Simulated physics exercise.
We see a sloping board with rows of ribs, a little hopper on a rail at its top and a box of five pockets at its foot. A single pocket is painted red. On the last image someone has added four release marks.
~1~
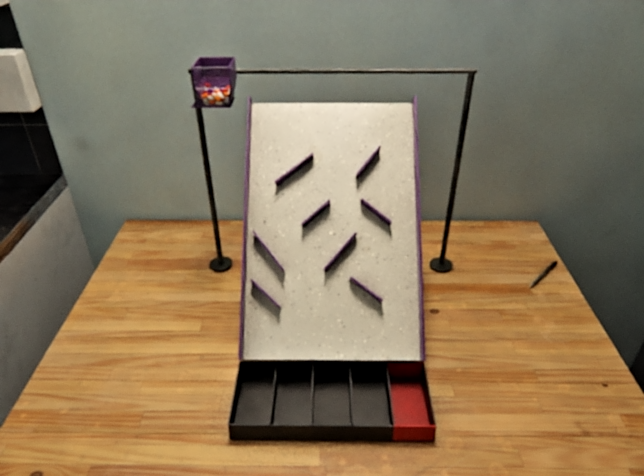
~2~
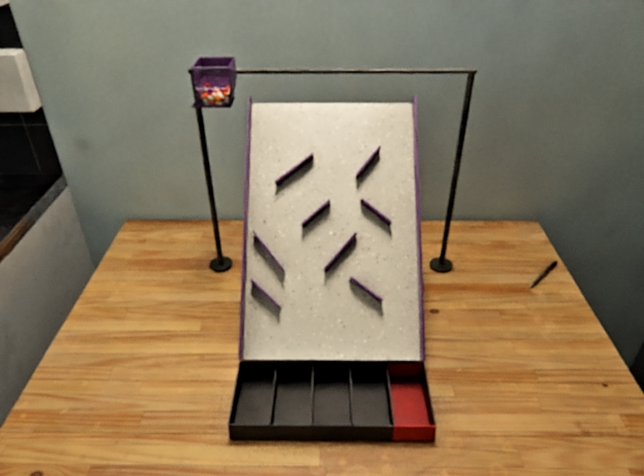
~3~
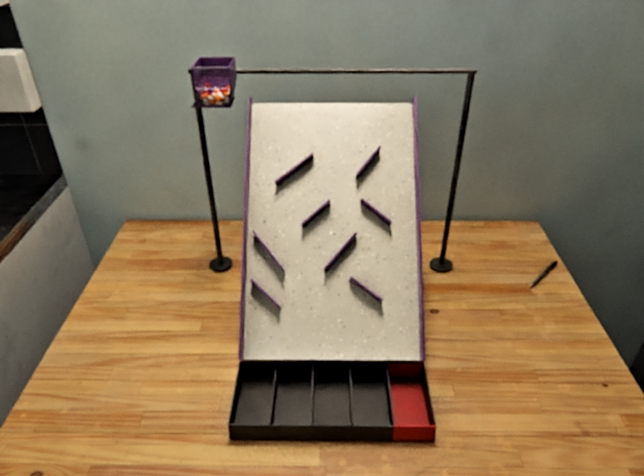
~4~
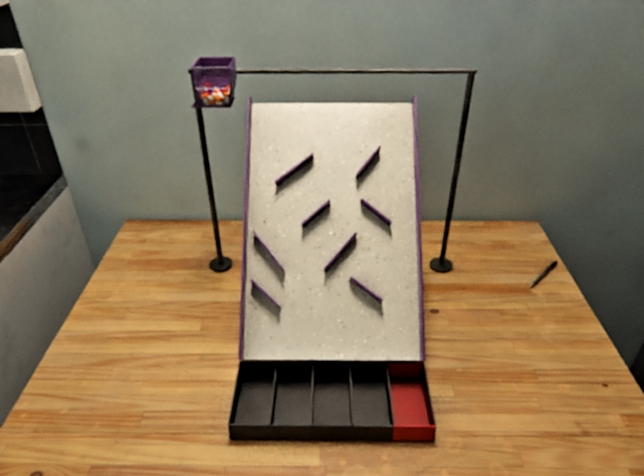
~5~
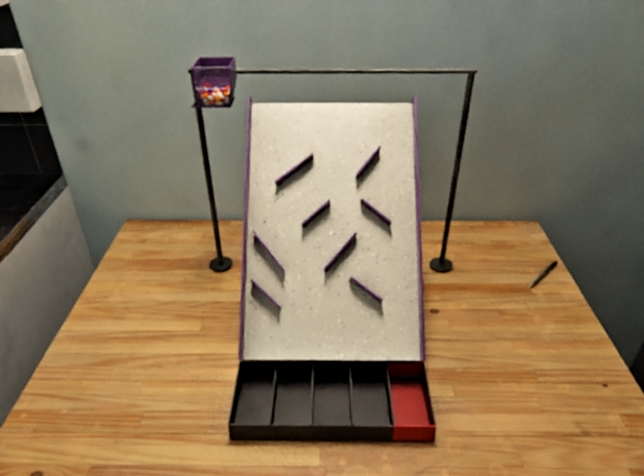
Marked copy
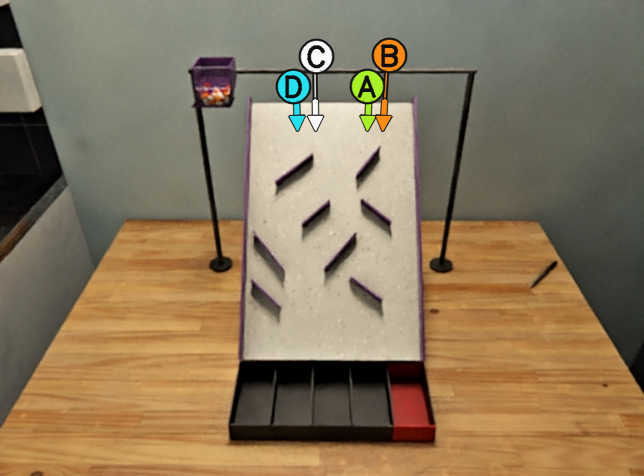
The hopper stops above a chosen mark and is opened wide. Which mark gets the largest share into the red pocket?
B works best here.
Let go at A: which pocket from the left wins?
It is the second one.
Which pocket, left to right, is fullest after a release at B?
The fifth.
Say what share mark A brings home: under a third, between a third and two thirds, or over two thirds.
It is under a third.
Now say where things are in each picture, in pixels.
The first frame shows hopper (217, 96), jelly beans, door shut.
The second frame shows ribs (275, 182) to (313, 153), (357, 174) to (380, 146), (302, 224) to (330, 200).
The third frame shows ribs (361, 199) to (392, 222), (253, 231) to (283, 270), (325, 269) to (356, 233).
The fourth frame shows ribs (251, 280) to (279, 307), (351, 277) to (383, 301).
The fifth frame shows red pocket (414, 432), number 5 of 5 from the left.
On the marked copy, mark A meets the board at (367, 125); mark B meets the board at (383, 125); mark C meets the board at (315, 125); mark D meets the board at (297, 125).
If A is chosen, about a tenth in the red pocket, the larger part in other pockets, about a tenth outside the box.
If B is chosen, roughly half in the red pocket, roughly a third in other pockets, about a tenth outside the box.
If C is chosen, about a tenth in the red pocket, the larger part in other pockets, about a tenth held on the board.
If D is chosen, just a few in the red pocket, the larger part in other pockets, roughly a quarter held on the board.
